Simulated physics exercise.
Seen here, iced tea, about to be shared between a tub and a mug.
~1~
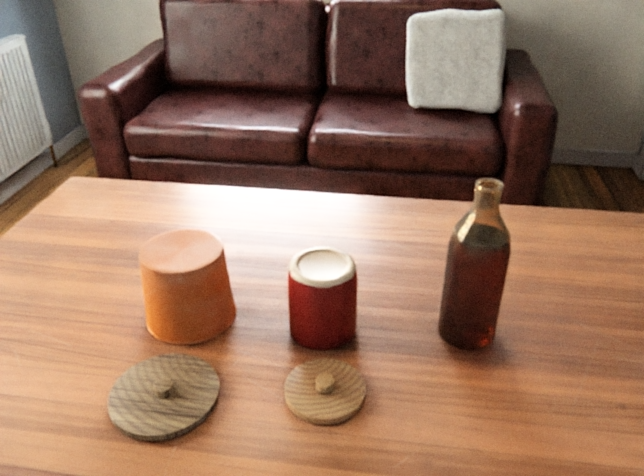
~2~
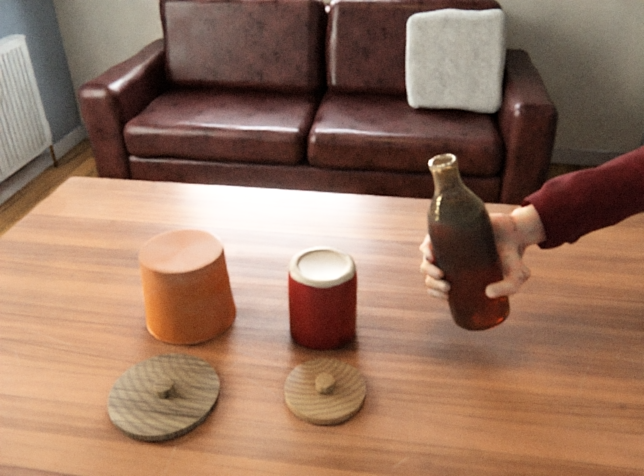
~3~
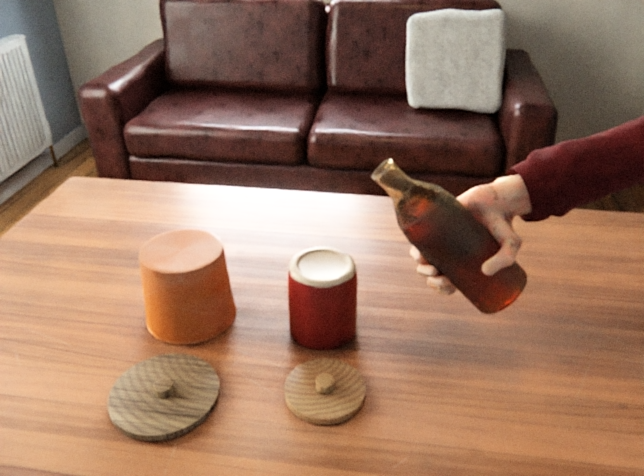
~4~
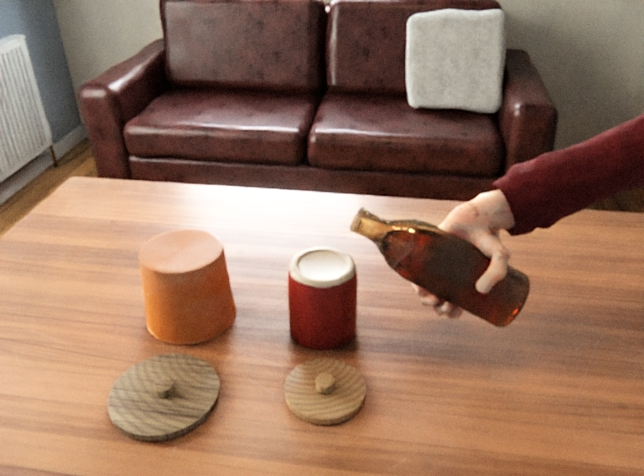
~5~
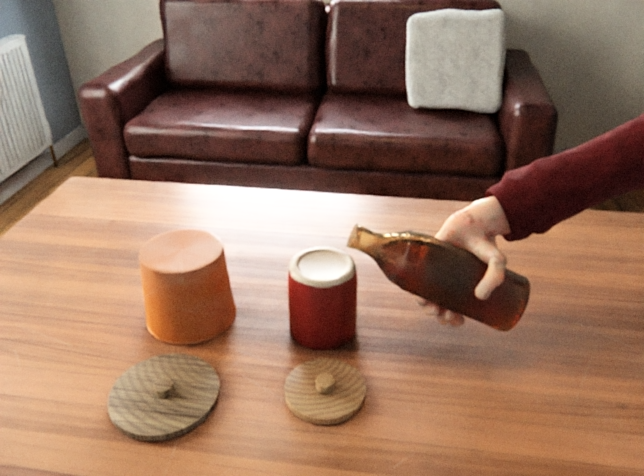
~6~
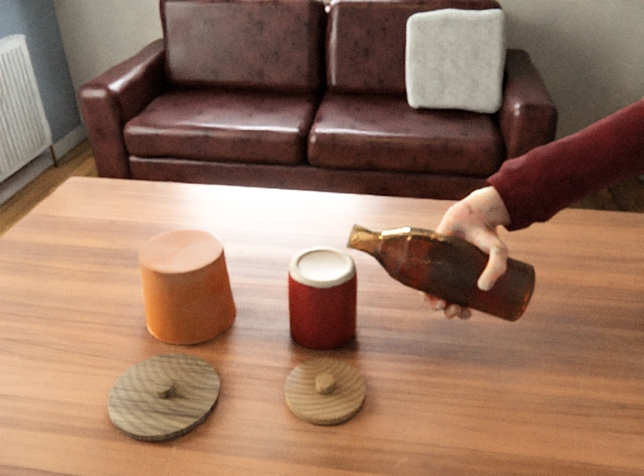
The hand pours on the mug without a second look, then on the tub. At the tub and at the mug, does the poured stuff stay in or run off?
At the tub it runs off; at the mug it runs off.
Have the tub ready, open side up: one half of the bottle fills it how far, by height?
30 %, roughly.
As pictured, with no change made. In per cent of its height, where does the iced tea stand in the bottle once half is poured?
Level: Approx. 35 %.
Soon after, it runs off the upturned base of the mug.
Later, it runs off the upturned base of the tub.
In the end, the mug is empty, in a puddle; the tub is empty, in a puddle.
